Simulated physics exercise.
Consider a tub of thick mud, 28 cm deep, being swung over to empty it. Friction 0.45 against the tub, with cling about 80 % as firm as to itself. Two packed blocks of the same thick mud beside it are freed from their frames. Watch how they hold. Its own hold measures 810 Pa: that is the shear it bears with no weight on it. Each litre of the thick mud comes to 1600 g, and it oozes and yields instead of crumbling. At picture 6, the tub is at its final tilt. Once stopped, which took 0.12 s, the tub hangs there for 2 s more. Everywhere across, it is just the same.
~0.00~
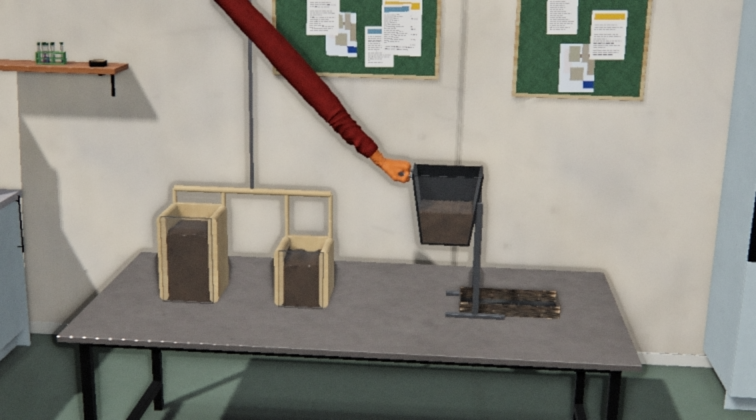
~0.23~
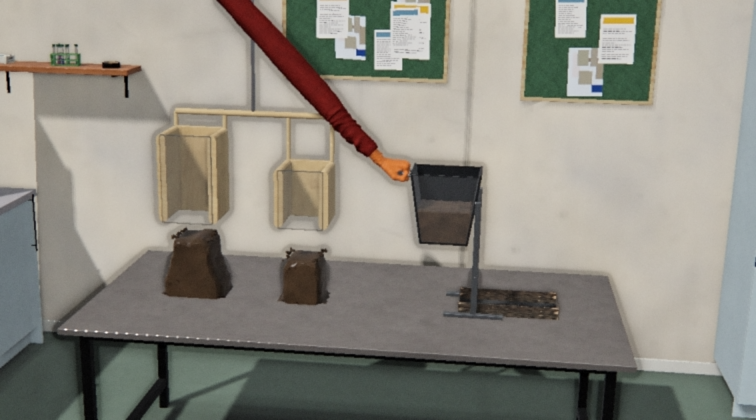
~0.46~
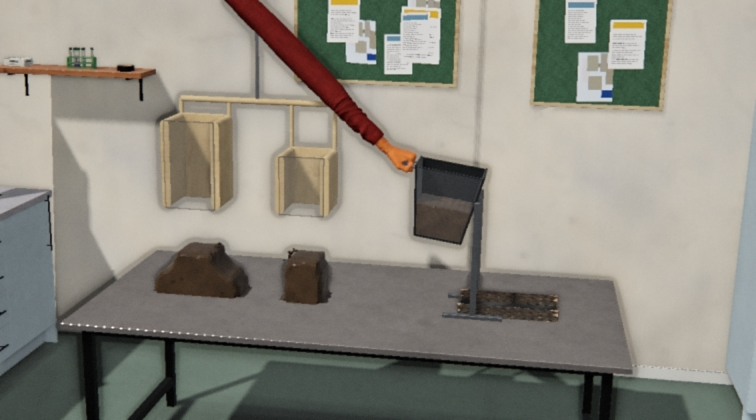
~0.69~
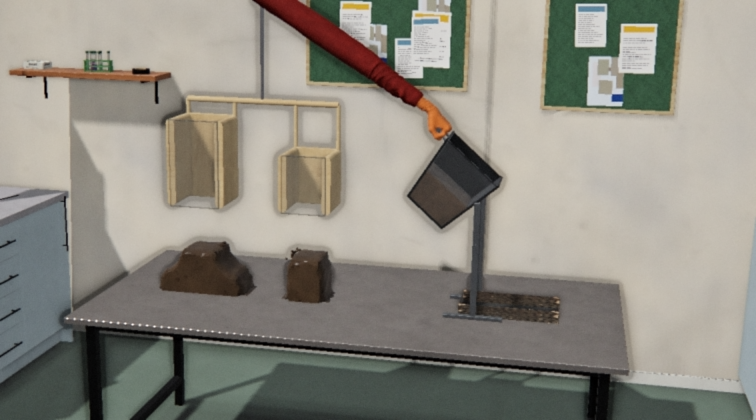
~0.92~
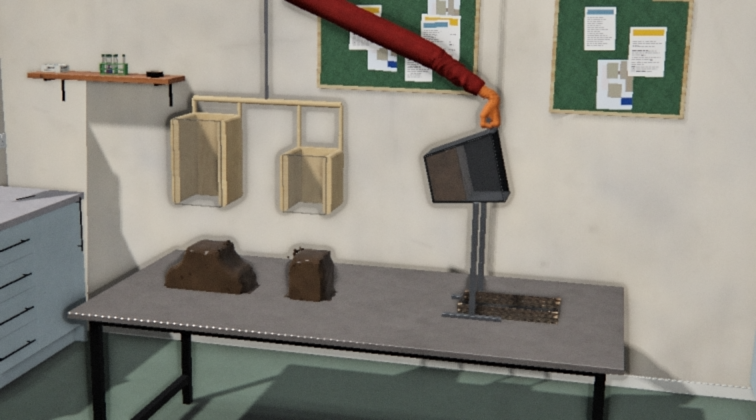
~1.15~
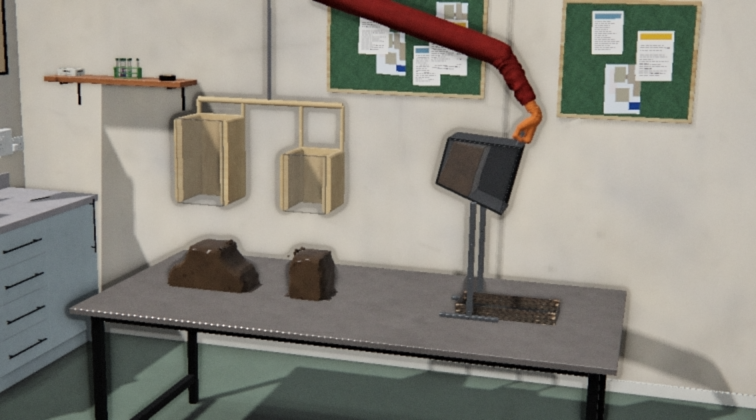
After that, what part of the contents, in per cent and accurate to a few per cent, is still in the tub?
The part still in the tub is near 0 out of 100.
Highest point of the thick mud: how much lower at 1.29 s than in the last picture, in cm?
Roughly 4 cm.
By 1.29 s, the tub is at 103 degrees and holds 100 %.
By 1.46 s, the tub is at 103 degrees and holds 91 %.
By 1.63 s, the tub is at 103 degrees and holds 45 %.
By 1.80 s, the tub is at 103 degrees and holds 0 %.
By 3.15 s, at the end, the tub is at 103 degrees and holds 0 %.
